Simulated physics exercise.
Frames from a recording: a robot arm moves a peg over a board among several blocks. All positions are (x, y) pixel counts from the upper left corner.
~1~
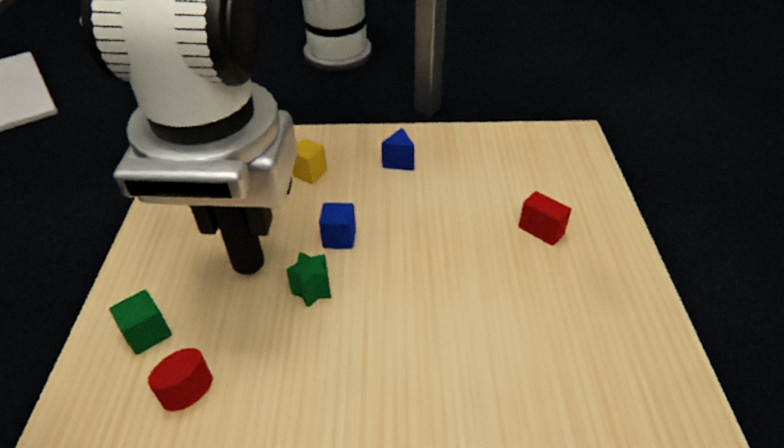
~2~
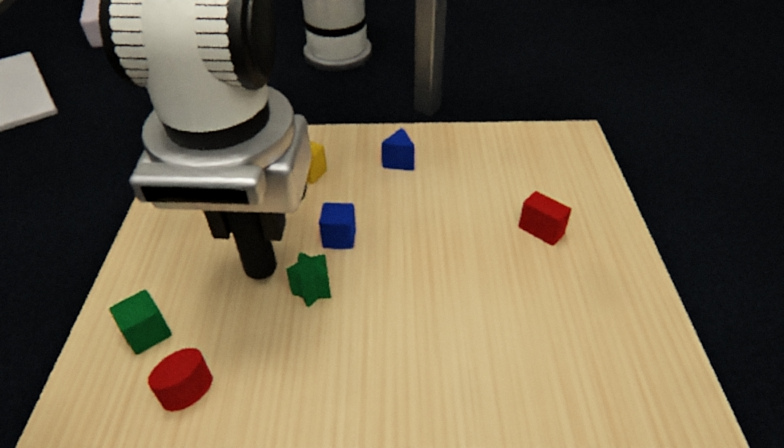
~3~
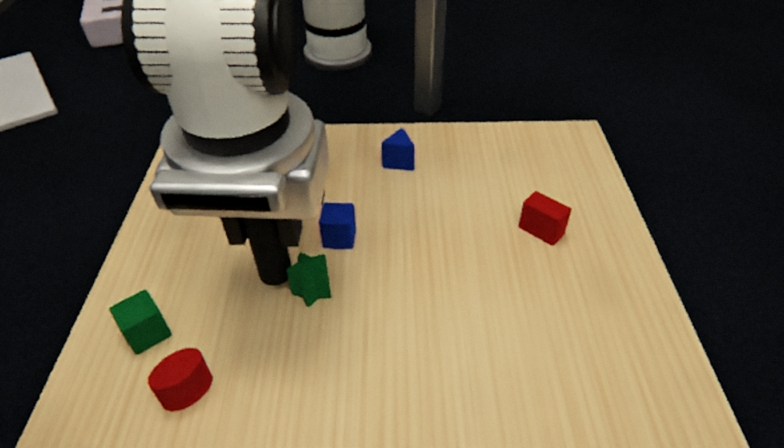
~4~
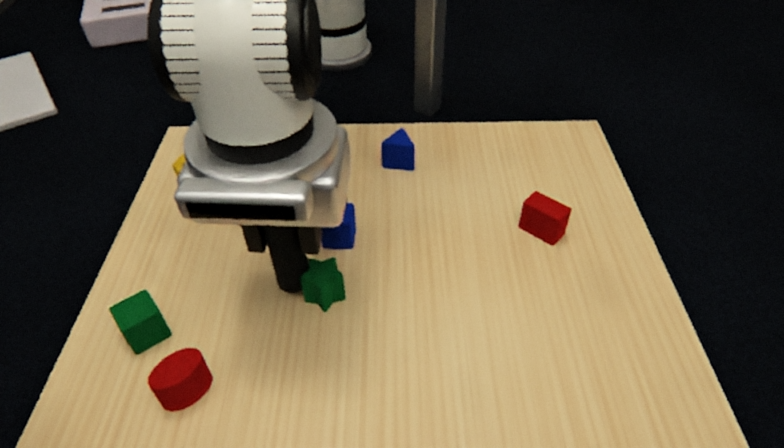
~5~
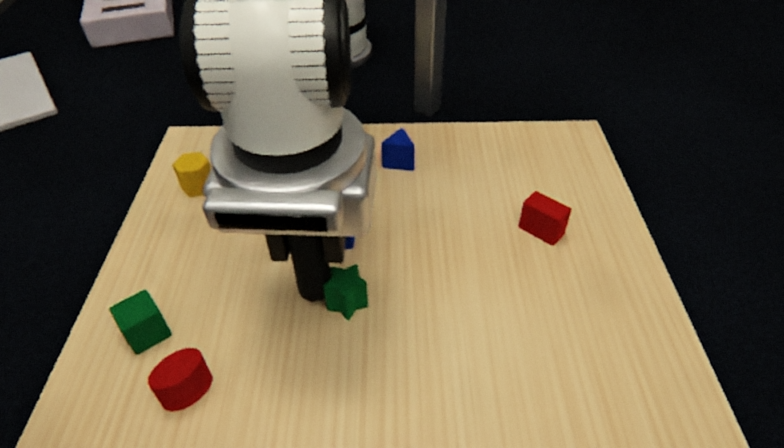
A pale wooden board on a dark surface is seen from above at an angle by a still camera. A white and silver robot arm holds a black peg over the left side, among a green cube, red cylinder, green star, blue cube and yellow block, with a blue triangular block behind and a red block at right. The peg slides right and slightly nearer, meets the star and pushes it a short way rightward.
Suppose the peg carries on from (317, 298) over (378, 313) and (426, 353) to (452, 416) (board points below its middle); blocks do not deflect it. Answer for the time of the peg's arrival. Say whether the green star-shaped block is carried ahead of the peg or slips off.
The green star-shaped block slips off.
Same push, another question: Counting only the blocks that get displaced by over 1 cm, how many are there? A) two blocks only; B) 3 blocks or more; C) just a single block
I'll go with C - just a single block.
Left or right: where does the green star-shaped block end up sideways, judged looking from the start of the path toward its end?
Facing from start to end, it shifts left.
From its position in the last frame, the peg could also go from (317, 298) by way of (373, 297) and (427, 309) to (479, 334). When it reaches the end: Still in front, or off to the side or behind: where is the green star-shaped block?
Answer: Still ahead.
What follows on the original path. One third of the way, peg (378, 305); green star-shaped block (411, 293).
Two thirds of the way, peg (427, 345); green star-shaped block (453, 308), turned 50° anticlockwise.
At the end, peg (453, 409); blue square unmoved; green star-shaped block (454, 308), turned 55° anticlockwise.
